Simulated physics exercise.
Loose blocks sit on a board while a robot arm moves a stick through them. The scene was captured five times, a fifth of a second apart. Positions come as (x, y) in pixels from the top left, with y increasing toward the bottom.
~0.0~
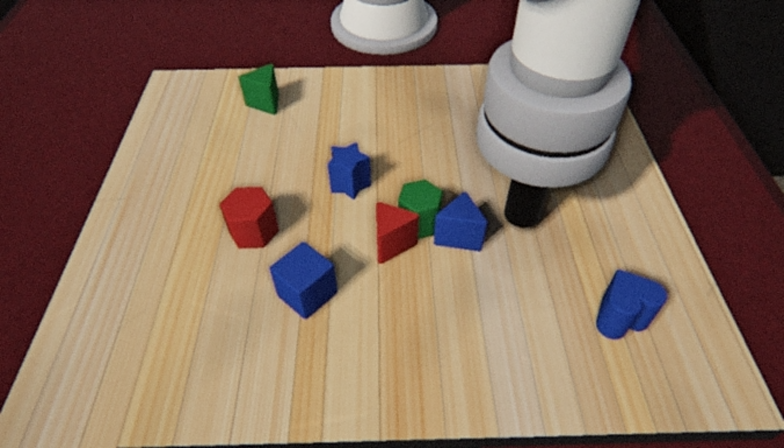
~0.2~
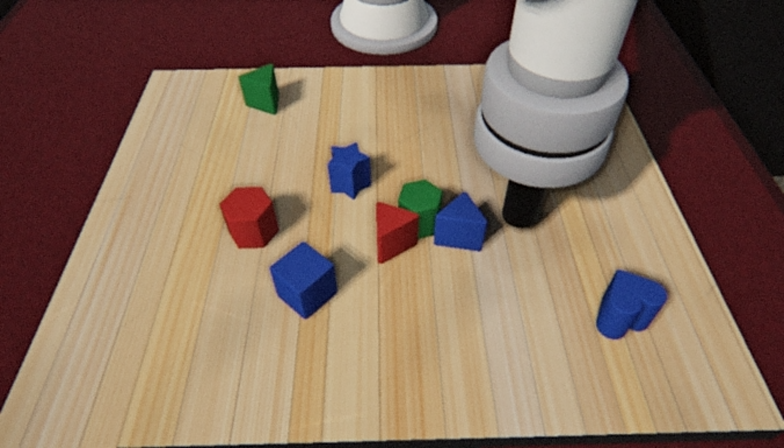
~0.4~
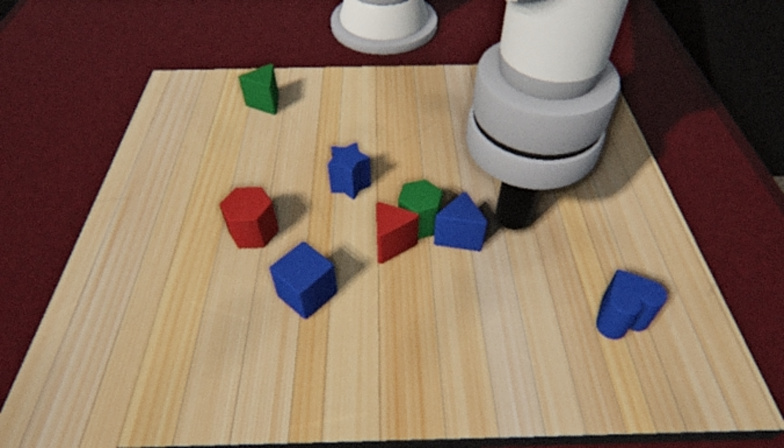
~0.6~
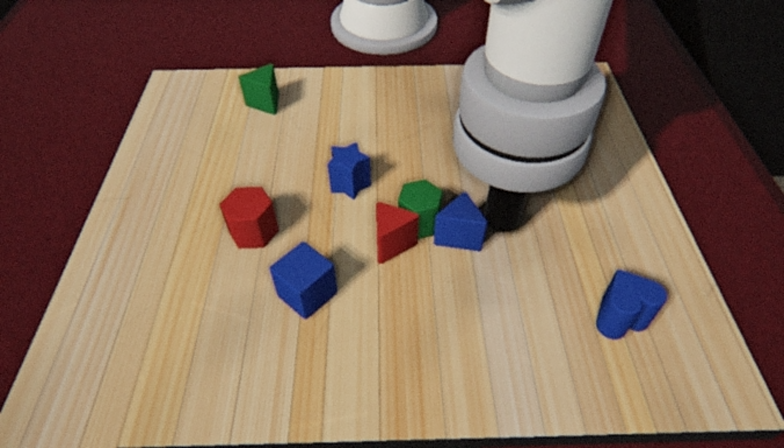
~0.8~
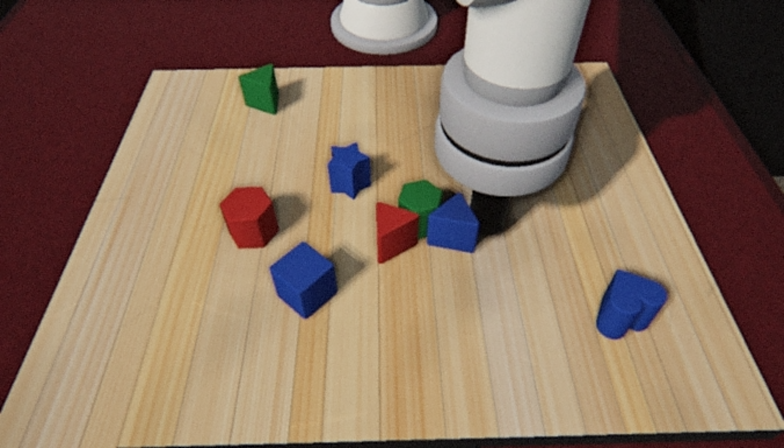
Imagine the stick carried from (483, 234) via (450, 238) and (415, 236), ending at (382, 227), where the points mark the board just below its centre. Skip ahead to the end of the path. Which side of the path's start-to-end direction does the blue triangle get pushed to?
That block drifts left.
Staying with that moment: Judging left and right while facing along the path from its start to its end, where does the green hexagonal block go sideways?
Side: Right.
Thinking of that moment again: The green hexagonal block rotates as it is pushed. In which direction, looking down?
Looking down on the board, it turns clockwise.
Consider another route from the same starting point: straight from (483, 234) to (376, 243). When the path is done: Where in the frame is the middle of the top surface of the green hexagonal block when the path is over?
Its top middle will sit at (387, 184).
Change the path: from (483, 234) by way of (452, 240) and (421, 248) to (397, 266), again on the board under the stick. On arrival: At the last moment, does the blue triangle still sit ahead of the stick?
Answer: Yes.
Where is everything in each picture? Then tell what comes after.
Stick tip at (521, 216); block tops, blue star block at (347, 155); red triangle at (392, 217); green hexagonal block at (421, 194); blue triangle at (463, 209), in the first picture.
Stick at (519, 217); blocks unchanged, in the second picture.
Stick at (512, 218); blocks unchanged, in the third picture.
Stick at (501, 220); blocks unchanged, in the fourth picture.
Stick at (485, 224); blue star block at (347, 155); red triangle at (392, 217); green hexagonal block at (421, 194); blue triangle at (456, 210), in the fifth picture.
On the path given first. Halfway along, stick at (432, 228); red triangle at (370, 213); green hexagonal block at (397, 189), turned 50° clockwise; blue triangle at (403, 221).
At the end, stick at (382, 217); blue star block at (344, 151); red triangle at (344, 212), turned 45° anticlockwise; green hexagonal block at (366, 172), turned 95° clockwise; blue triangle at (371, 224), turned 35° anticlockwise.
